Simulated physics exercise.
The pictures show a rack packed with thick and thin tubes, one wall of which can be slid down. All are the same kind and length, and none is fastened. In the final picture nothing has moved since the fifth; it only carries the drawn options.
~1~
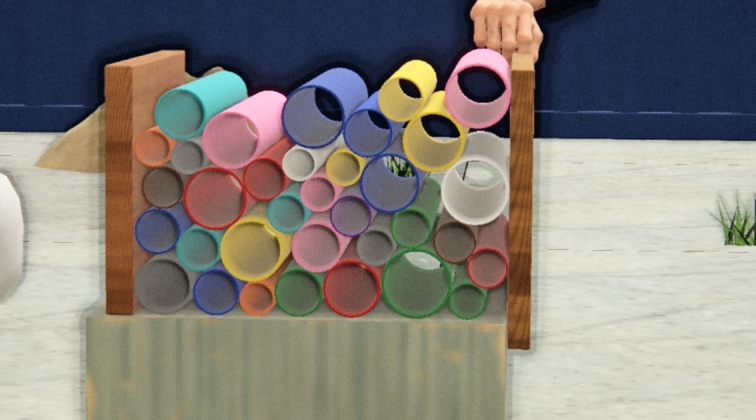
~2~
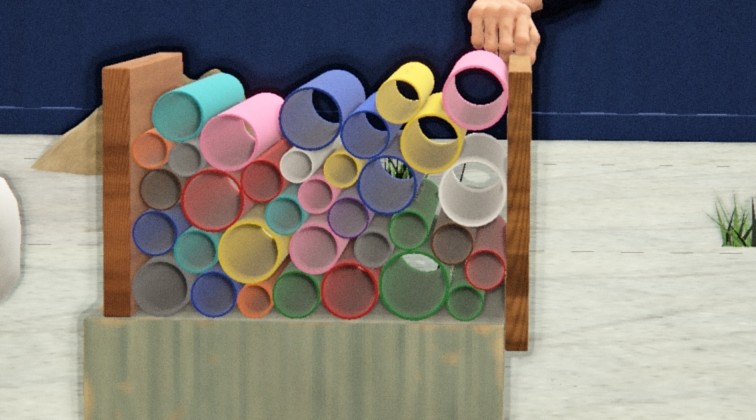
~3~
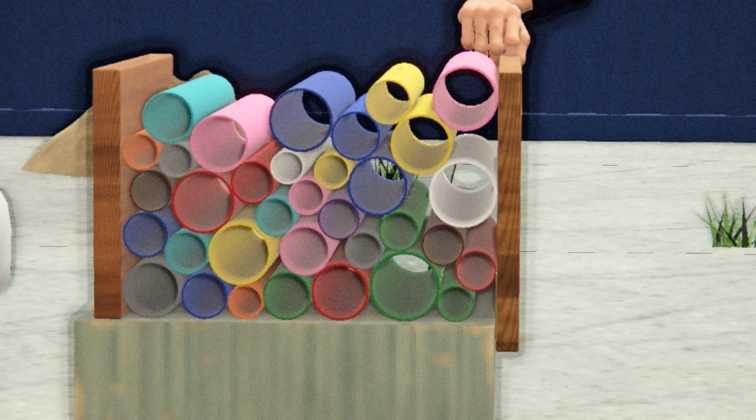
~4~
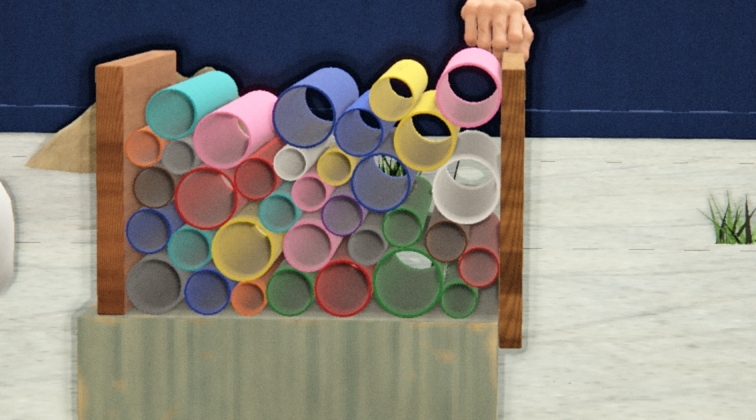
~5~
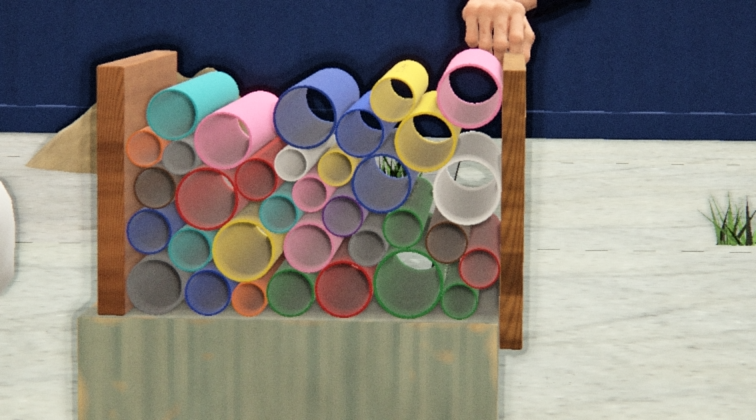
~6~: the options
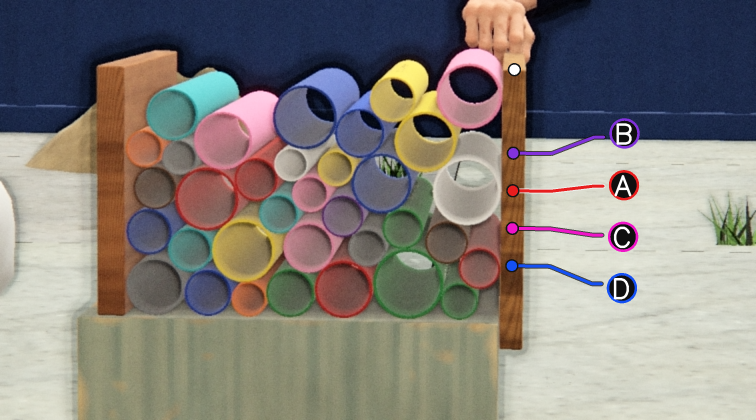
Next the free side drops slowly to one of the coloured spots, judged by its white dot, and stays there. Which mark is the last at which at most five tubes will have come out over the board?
D is the limit.
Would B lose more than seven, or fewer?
Fewer than seven.
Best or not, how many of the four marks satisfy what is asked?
Four of the four.
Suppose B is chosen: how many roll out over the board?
With B, none.
On the marked copy, A at (513, 191); B at (513, 154); C at (512, 229); D at (512, 266); the white dot at (514, 70).
Following D. Soon after the start, top of the board (502, 165).
Later, top of the board (500, 265).
In the end, top of the board (500, 265), three out over the board.
As for the rest, A one out over the board; B none out over the board; C one out over the board.
